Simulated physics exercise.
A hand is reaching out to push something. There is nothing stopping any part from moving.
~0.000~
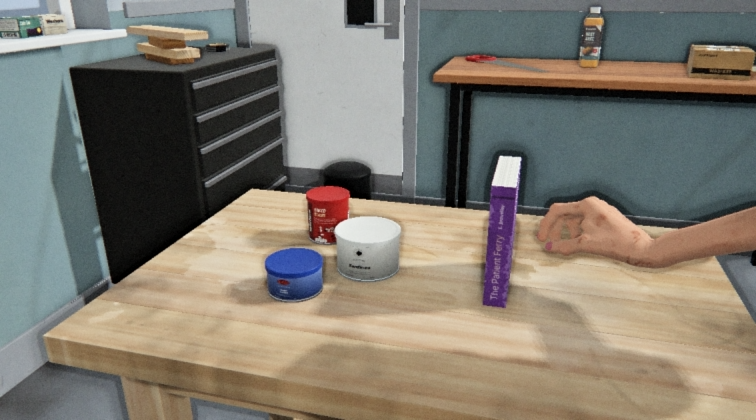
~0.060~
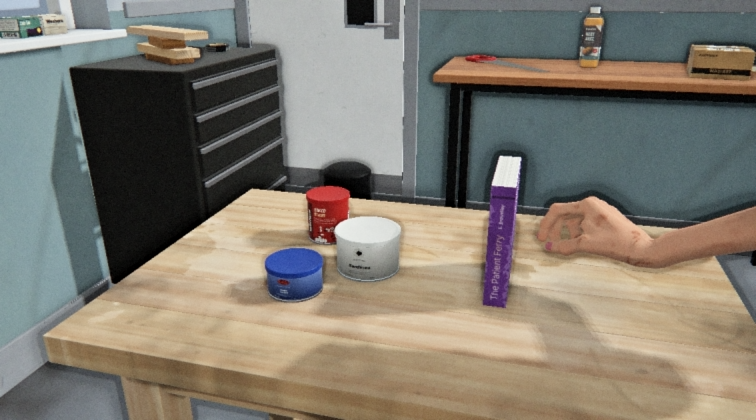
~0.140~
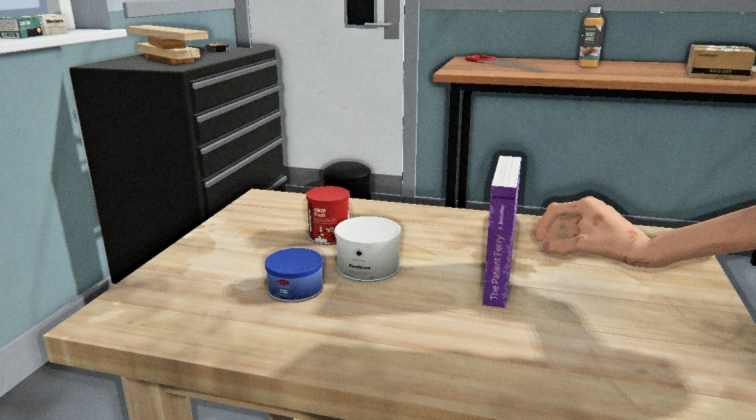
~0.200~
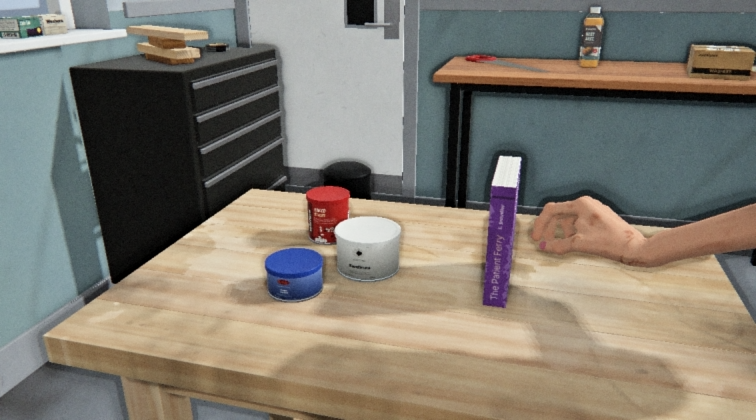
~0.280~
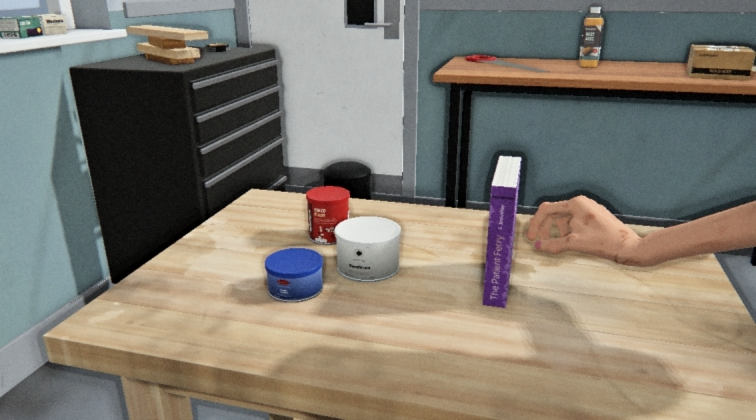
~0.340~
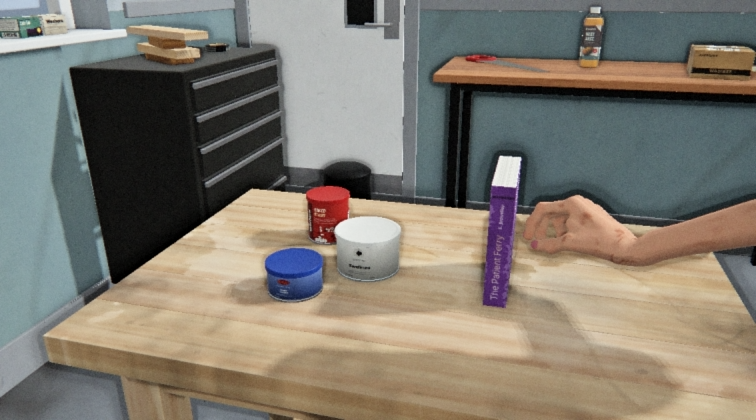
A hand moves slightly left toward an upright purple book standing still on a wooden table.
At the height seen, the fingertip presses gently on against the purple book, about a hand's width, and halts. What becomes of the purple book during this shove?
Well, it loses its balance in the end.
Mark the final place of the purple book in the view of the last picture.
The object ends up somewhere near (440, 246).
After 0.94 s, purple book turned 21° from how it was put near (477, 227).
After 1.14 s, purple book turned 62° from how it was put near (438, 243).
After 2.44 s, purple book turned 65° from how it was put near (438, 245).
In the end (4.0 s), toppled on the table, purple book. At the end, from the last picture's camera, purple book near (440, 246).
